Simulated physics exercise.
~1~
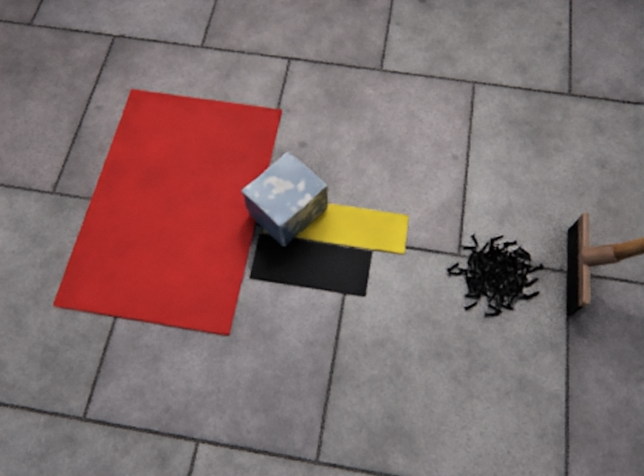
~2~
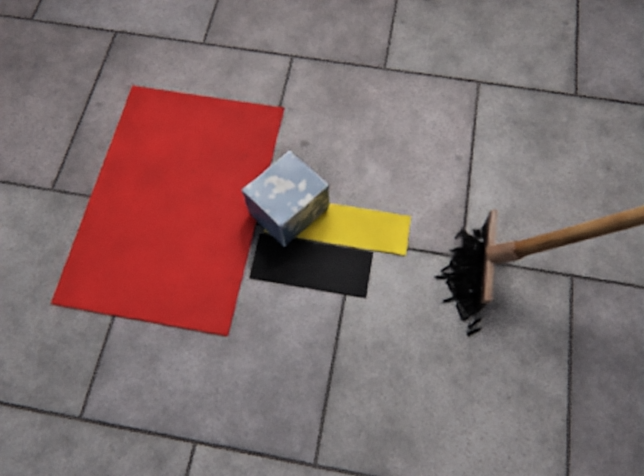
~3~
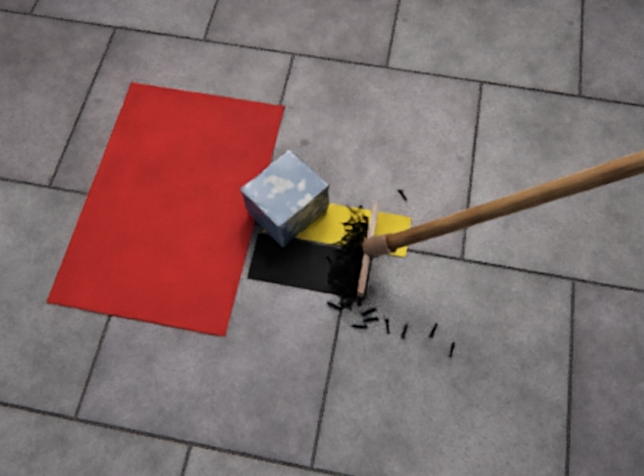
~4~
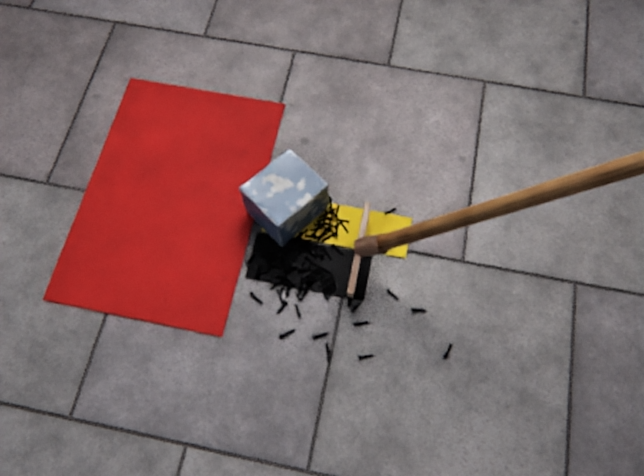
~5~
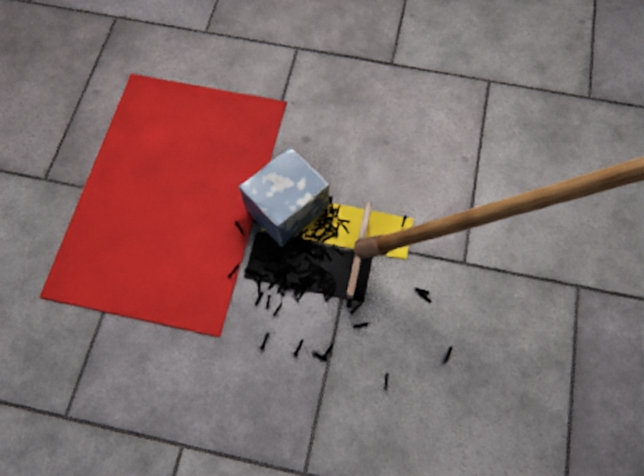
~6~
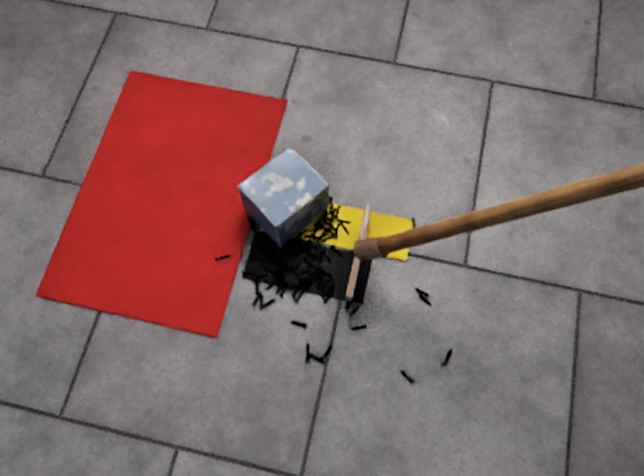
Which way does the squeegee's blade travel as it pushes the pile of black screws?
The blade moves to the left, sweeping the screws towards the block before coming to rest over the yellow and black sheets.
